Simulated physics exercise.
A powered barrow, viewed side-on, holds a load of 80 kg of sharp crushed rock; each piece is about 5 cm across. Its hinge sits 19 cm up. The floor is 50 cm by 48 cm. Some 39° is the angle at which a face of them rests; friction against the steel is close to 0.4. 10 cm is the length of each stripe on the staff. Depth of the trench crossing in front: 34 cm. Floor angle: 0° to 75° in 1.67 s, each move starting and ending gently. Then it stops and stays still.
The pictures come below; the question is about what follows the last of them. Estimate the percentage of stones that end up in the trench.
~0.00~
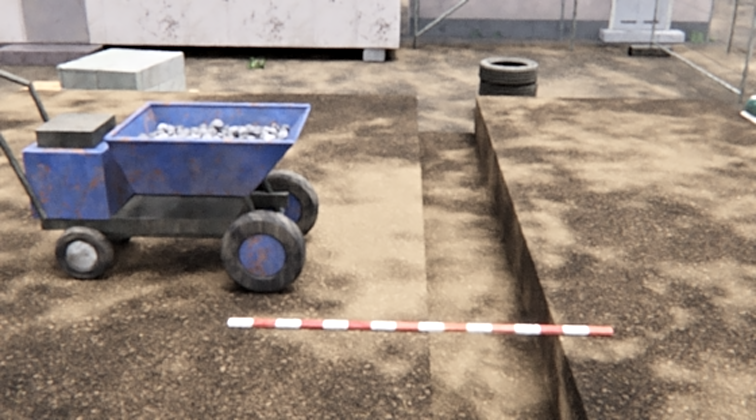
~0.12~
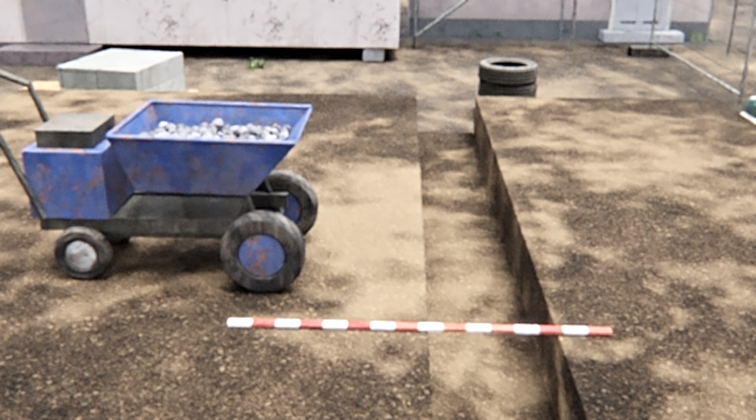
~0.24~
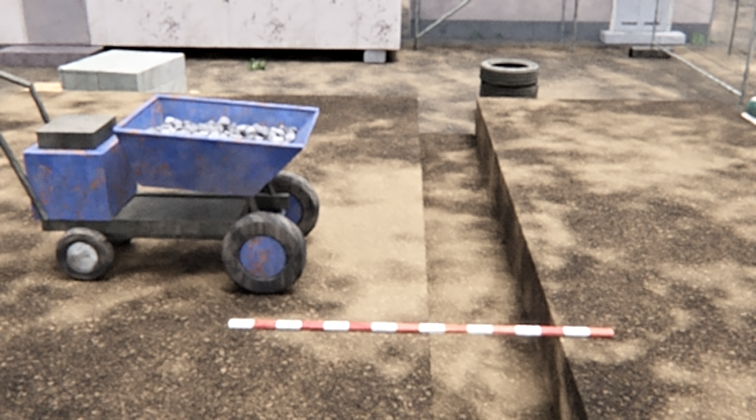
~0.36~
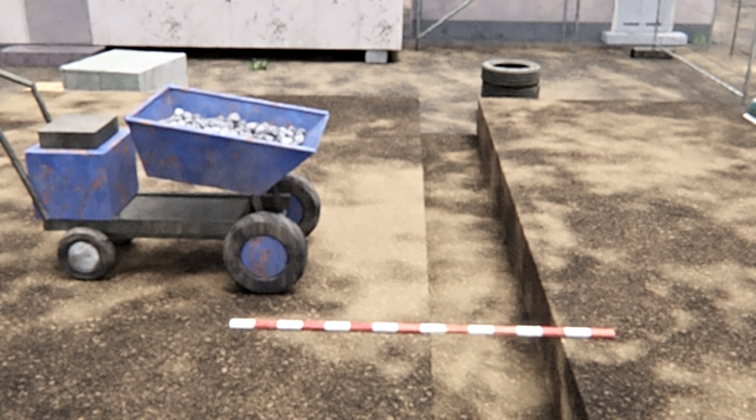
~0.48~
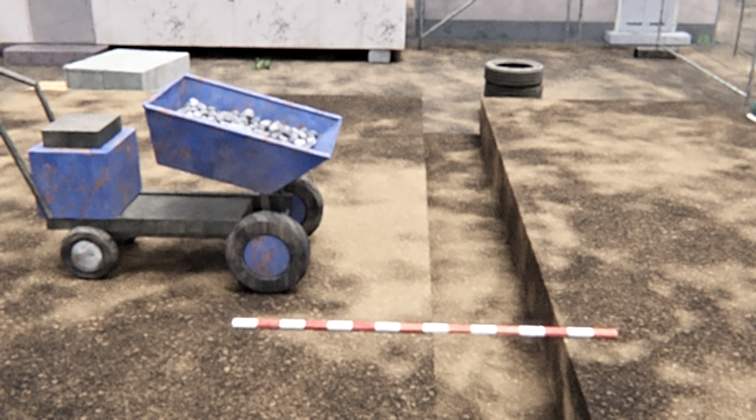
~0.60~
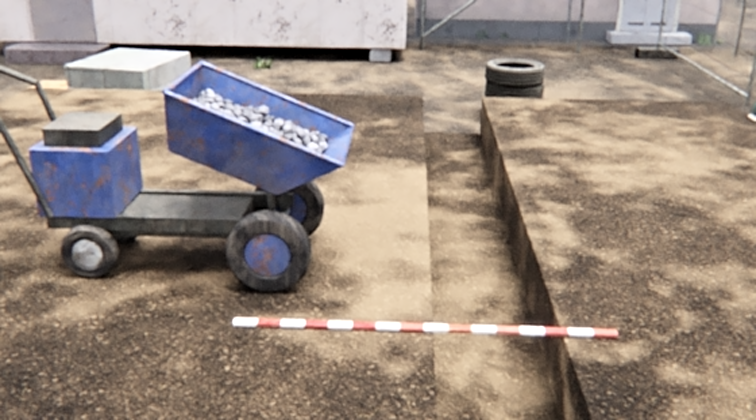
Roughly 66 per cent.
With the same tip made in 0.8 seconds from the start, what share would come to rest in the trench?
70 %.
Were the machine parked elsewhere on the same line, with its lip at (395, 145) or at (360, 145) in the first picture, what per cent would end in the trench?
The first gives about 95 percent and the second about 100 percent.
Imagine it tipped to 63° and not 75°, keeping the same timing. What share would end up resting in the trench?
Then roughly 30 percent.
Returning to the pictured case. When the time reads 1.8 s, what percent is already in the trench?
I'd say near 20 per cent at that time.
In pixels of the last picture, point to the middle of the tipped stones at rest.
The tipped stones centre close to (455, 319).
After 1.2 s the floor is at 63°; 100 % in the tray; the foremost stones are at (386, 213).
After 1.8 s the floor is at 75°; 53 % in the tray, 25 % short of the trench, 22 % in the trench; the foremost stones are at (494, 346).
After 2.1 s the floor is at 75°; 20 % in the tray, 28 % short of the trench, 52 % in the trench; the foremost stones are at (532, 329).
After 4.1 s the floor is at 75°; 0 % in the tray, 34 % short of the trench, 66 % in the trench; the foremost stones are at (534, 335).
